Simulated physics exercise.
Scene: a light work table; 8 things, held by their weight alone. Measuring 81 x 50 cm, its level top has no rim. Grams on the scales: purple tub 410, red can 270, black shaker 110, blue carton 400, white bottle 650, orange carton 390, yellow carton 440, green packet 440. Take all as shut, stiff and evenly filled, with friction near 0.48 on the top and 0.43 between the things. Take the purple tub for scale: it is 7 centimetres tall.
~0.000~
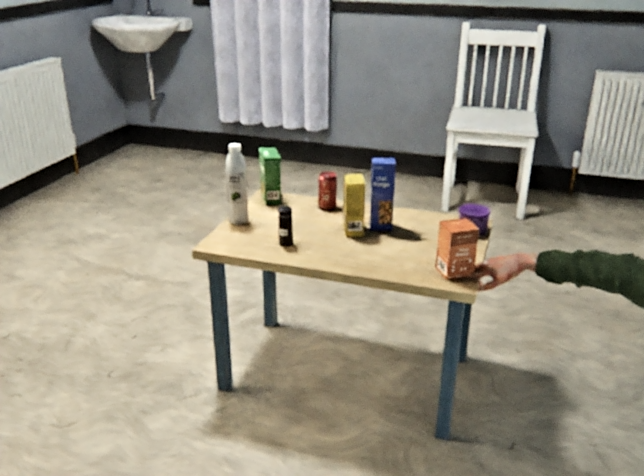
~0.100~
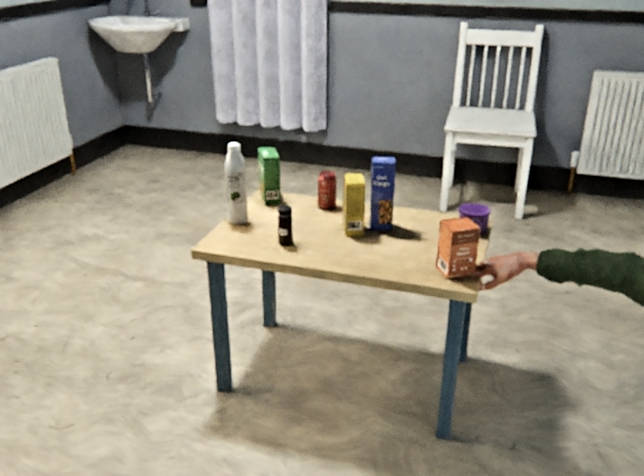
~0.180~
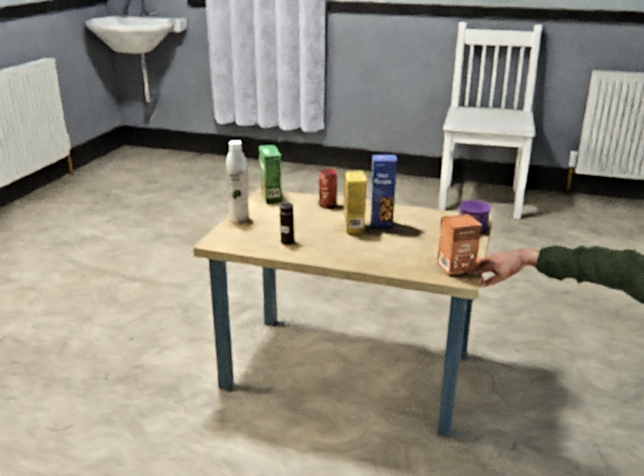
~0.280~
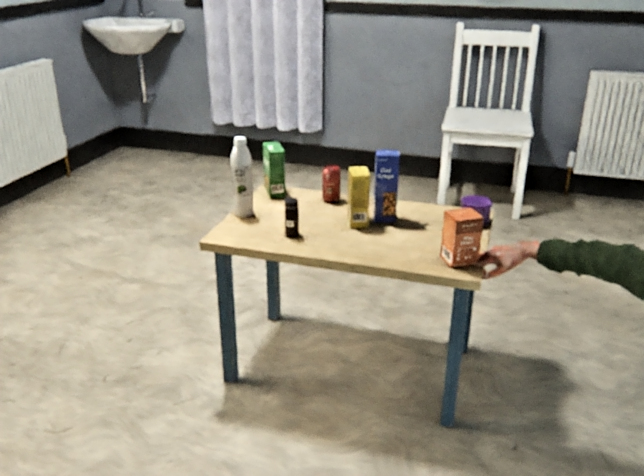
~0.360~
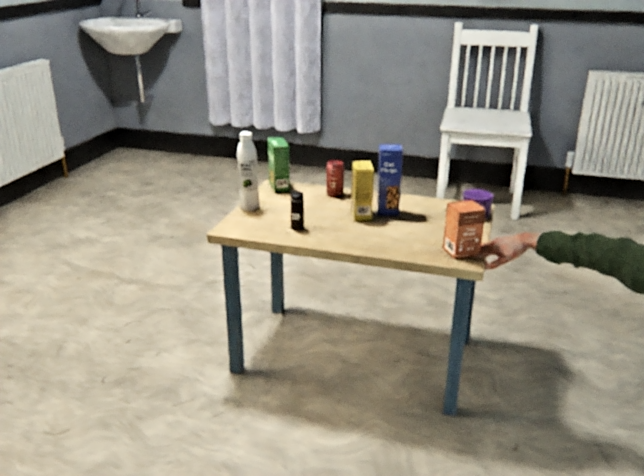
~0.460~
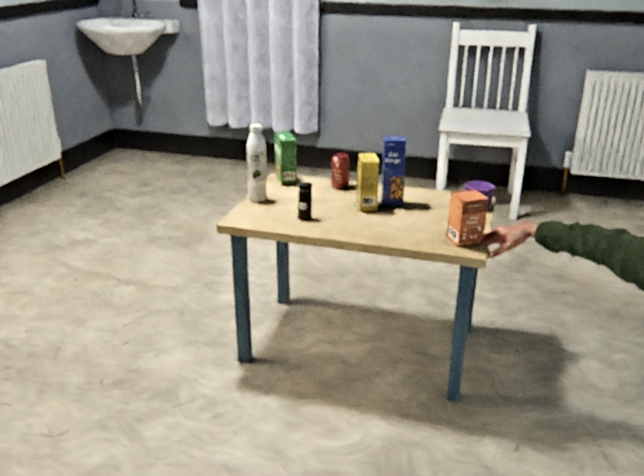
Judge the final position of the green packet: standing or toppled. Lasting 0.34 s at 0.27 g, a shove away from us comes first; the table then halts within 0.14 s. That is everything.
Down.
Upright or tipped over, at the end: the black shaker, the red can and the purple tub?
Final state - black shaker: Goes over; red can: Remains on its base; purple tub: Remains on its base.
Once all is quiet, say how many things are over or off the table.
I get 4.
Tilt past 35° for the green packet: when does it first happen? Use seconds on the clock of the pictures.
0.9 s, roughly.
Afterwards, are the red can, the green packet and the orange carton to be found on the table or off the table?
The red can is still on the table; the green packet finishes off the table; the orange carton is still on the table.
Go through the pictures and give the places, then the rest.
Green packet (270, 176); purple tub (473, 220), in the first frame.
Black shaker (285, 226); blue carton (382, 194), in the second frame.
Table 2 cm from its start; white bottle (237, 182); orange carton (459, 245), in the third frame.
Table 6 cm from its start; yellow carton (358, 197); purple tub (476, 211), in the fourth frame.
Table 12 cm from its start; red can (335, 179); black shaker (297, 211), in the fifth frame.
Table 20 cm from its start; green packet (285, 158); blue carton (393, 171) 3° off upright, in the sixth frame.
After 0.66 s, table 21 cm from its start; green packet 4° off upright near (291, 154); blue carton 59° off upright; black shaker on its side.
After 1.26 s, table 21 cm from its start; white bottle and green packet now off the table; blue carton on its side; black shaker on its side.
In the end (1.6 s), off the table and tipped over, white bottle and green packet; toppled on the table, black shaker and blue carton; the other 4 under 5 cm from the start.
